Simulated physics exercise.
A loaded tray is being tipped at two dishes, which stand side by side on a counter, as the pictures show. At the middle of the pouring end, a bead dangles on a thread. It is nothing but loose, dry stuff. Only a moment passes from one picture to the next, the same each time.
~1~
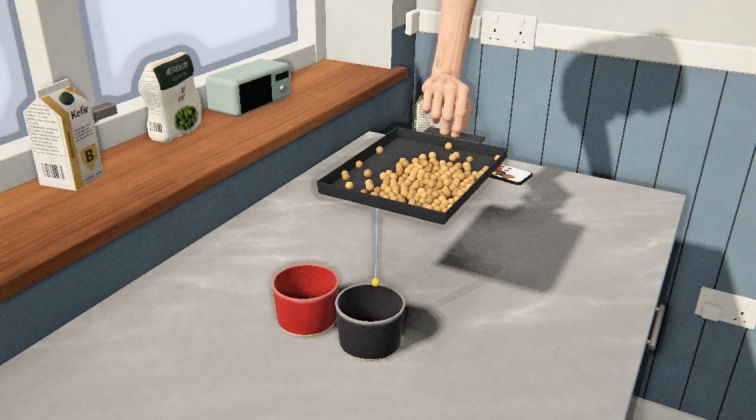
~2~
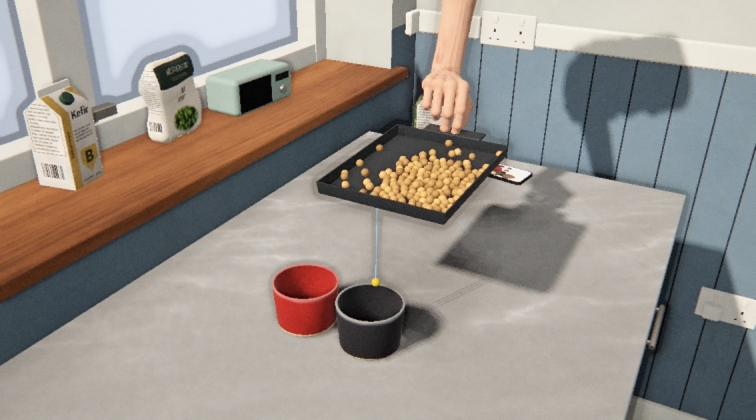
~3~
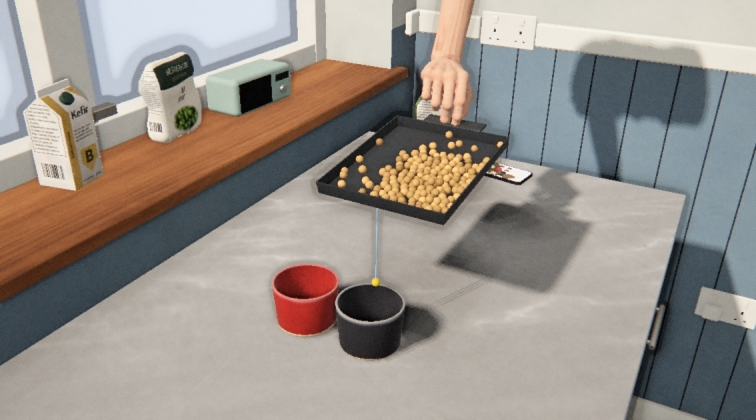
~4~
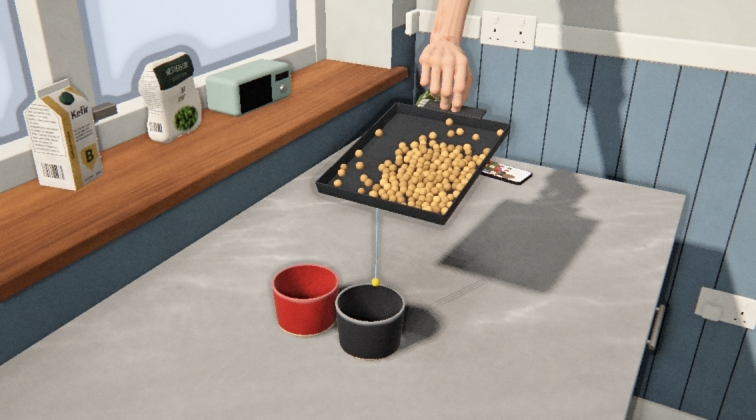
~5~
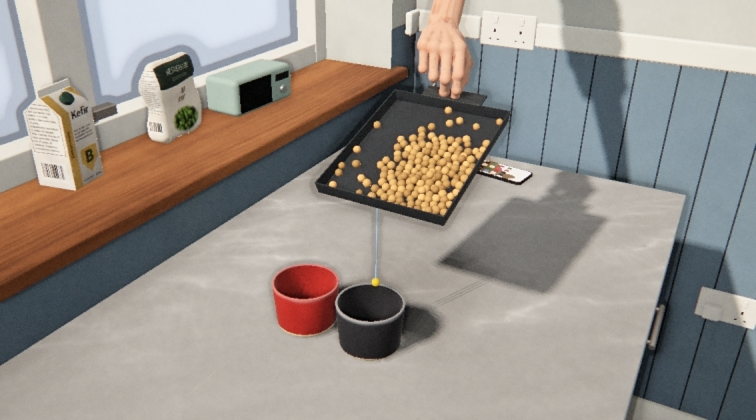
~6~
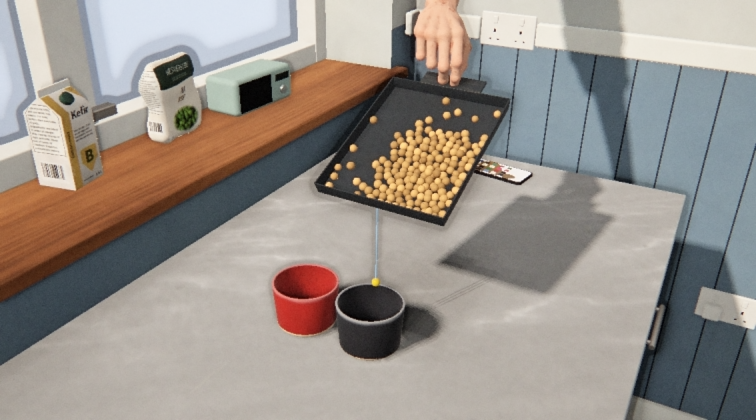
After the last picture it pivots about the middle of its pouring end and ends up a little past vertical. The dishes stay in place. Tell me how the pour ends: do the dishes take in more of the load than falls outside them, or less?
They take in less than falls outside.
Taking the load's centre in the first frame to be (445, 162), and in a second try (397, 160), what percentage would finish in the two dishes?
Close to 30 in a hundred, then close to 20 in a hundred.
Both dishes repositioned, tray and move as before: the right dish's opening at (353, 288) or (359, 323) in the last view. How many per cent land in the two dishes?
You'd get 0 in a hundred the first time and 50 in a hundred the second.
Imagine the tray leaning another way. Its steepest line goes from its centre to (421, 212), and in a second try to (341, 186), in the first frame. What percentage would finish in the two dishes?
Close to 10 percent first and close to 70 percent second.
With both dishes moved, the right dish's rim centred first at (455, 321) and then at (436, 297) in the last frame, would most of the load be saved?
So that's a lesser portion the first time round, a lesser portion the second.
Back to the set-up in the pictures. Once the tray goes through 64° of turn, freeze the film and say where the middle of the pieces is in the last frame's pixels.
Somewhere near pixel (399, 181).
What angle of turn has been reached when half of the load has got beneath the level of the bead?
It is at around 100 degrees by then.
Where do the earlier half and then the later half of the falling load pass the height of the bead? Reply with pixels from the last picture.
I'd say around (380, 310) at first, then around (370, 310).
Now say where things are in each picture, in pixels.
Corners of the pouring end at (319, 181) and (444, 212), level; middle of the load at (425, 184), round wooden beads; left dish at (288, 314); right dish at (354, 337); bead on its thread at (376, 282), in the first picture.
Corners of the pouring end at (319, 181) and (444, 212), level; middle of the load at (425, 182), in the second picture.
Corners of the pouring end at (318, 181) and (444, 213), tipped barely, level across its low end; middle of the load at (425, 179), a stray few on the move, in the third picture.
Corners of the pouring end at (318, 182) and (444, 214), tipped a little, level across its low end; middle of the load at (425, 175), a small part on the move, in the fourth picture.
Corners of the pouring end at (317, 182) and (443, 215), tipped clearly, level across its low end; middle of the load at (424, 171), a small part on the move, in the fifth picture.
Corners of the pouring end at (316, 183) and (443, 217), tipped clearly, level across its low end; middle of the load at (423, 168), about half on the move; left dish at (288, 314); right dish at (354, 337), in the sixth picture.
Soon after the last picture, tray tipped steeply; nearly all on the tray; a stray few in the right dish; a small part in the air.
A little later, tray tipped past a quarter turn; about a quarter on the tray; a small part in the right dish; a stray few in the left dish; about a third outside both; about a third in the air.
Later still, tray tipped past a quarter turn; about a quarter in the right dish; a stray few in the left dish; most outside both.
By the end, tray tipped past a quarter turn; about a quarter in the right dish; a stray few in the left dish; most outside both.
